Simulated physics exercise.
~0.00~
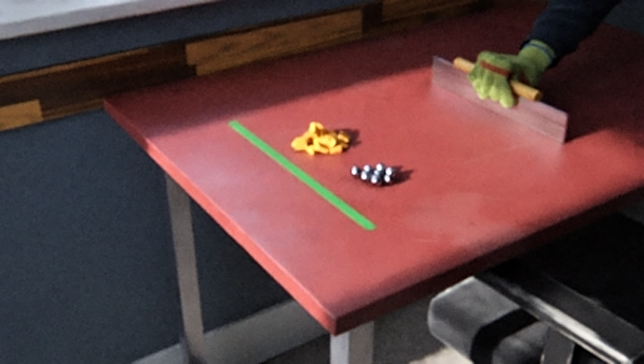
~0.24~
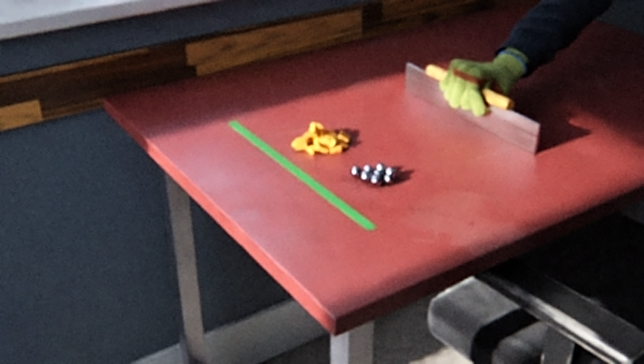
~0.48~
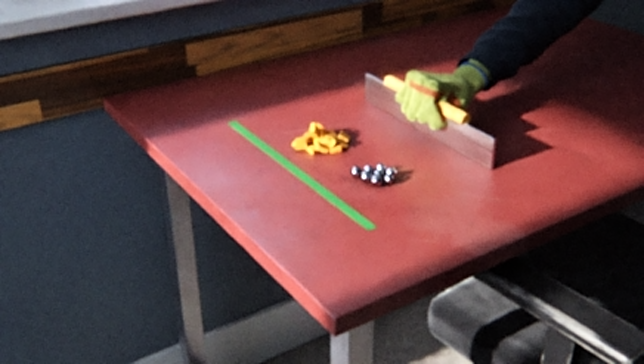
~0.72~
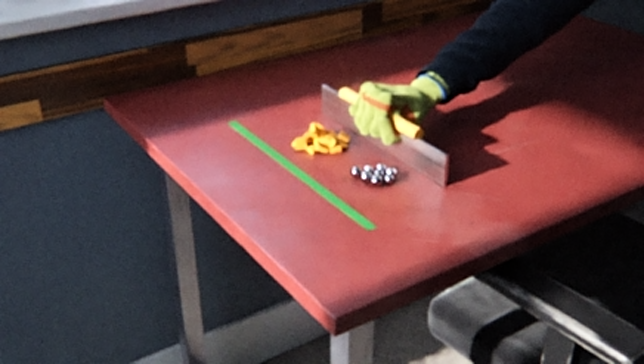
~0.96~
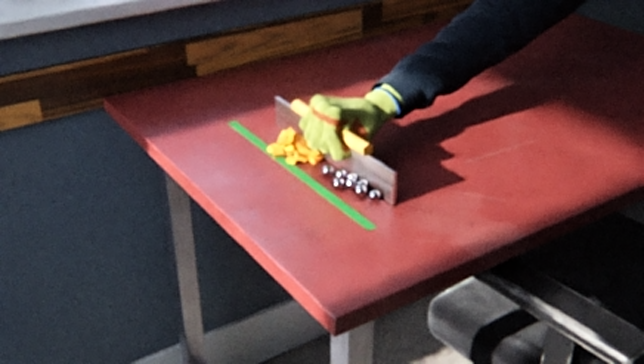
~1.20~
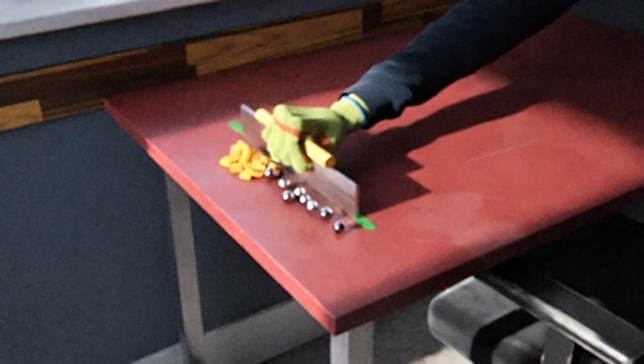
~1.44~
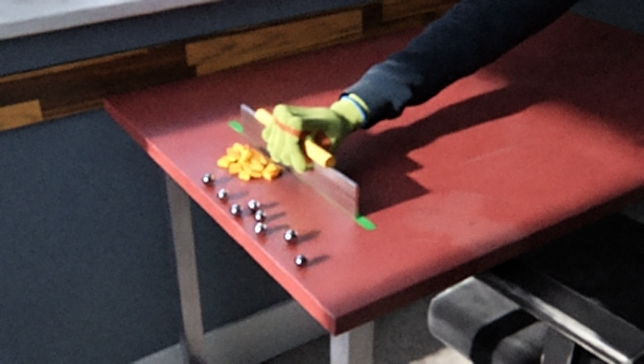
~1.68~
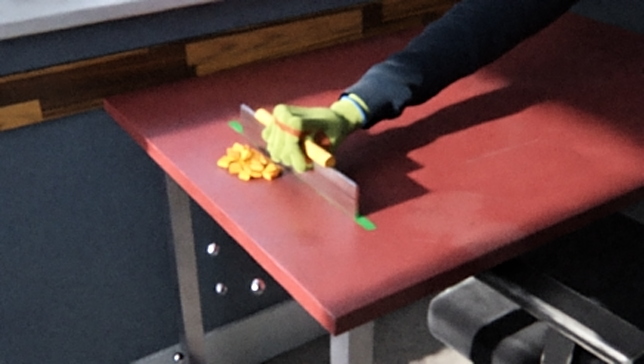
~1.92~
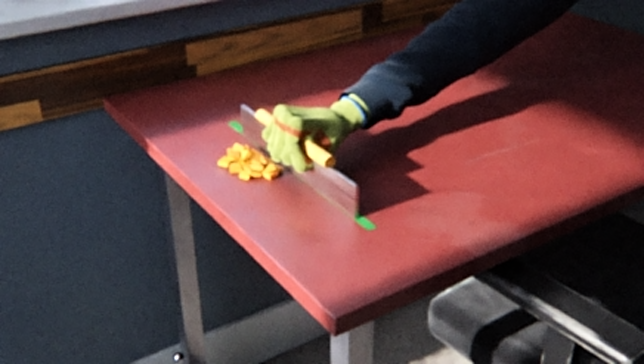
A gloved hand slid a scraper leftward across a red table, pushing a yellow pile and some dark shiny balls until it stopped at the green tape; the balls rolled on and dropped off the edge, while the yellow pieces stayed on top.
